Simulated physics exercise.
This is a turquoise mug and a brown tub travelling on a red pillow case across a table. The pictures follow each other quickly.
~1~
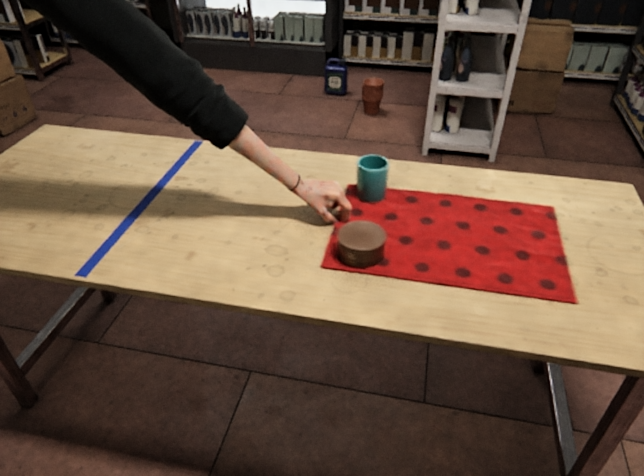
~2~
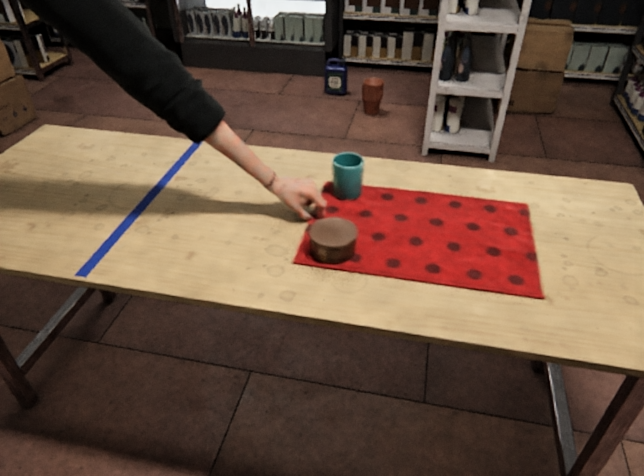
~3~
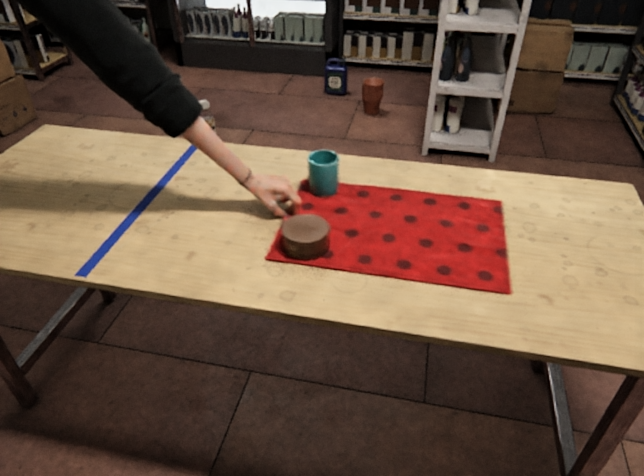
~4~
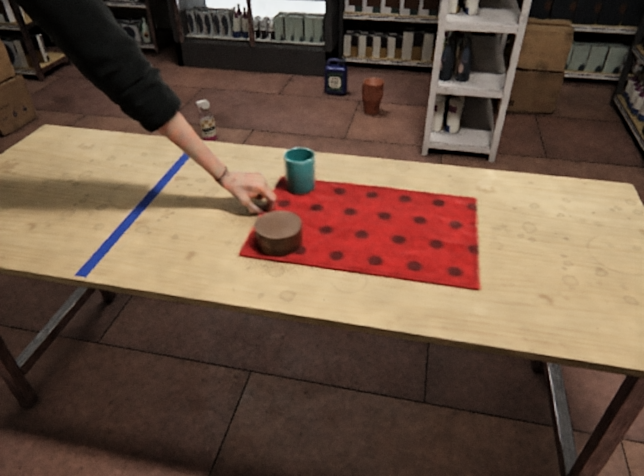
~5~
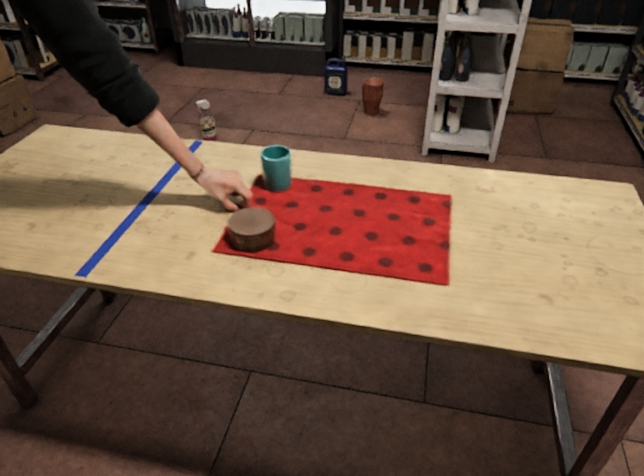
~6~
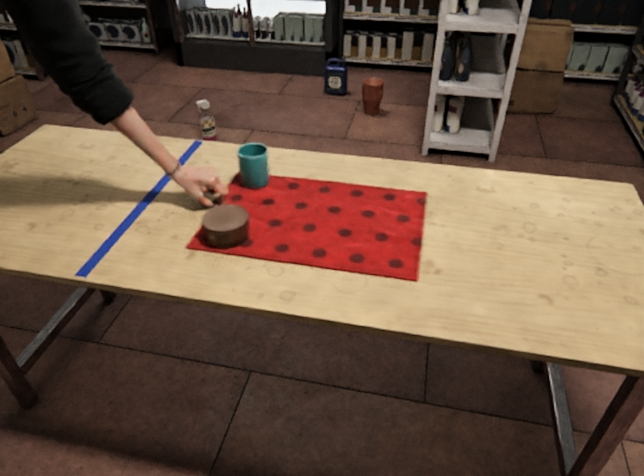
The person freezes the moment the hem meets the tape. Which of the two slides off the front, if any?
In the end the turquoise mug slides clear of the cloth; the brown tub leaves the cloth.
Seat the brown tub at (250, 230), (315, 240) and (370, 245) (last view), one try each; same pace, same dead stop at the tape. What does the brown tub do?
In the first case it leaves the cloth; in the second case it keeps its seat; in the third case it stays on.
Then, 0.10 s past the final frame, hem short of the tape; turquoise mug on the cloth near (209, 162); brown tub on the cloth near (176, 220).
Then, 0.21 s past the final frame, hem at the tape; turquoise mug ahead of the hem near (166, 157); brown tub ahead of the hem near (128, 214).
When it is over, hem at the tape; turquoise mug ahead of the hem near (125, 154); brown tub ahead of the hem near (83, 209). The turquoise mug leaves the cloth and the brown tub shoots off the front.
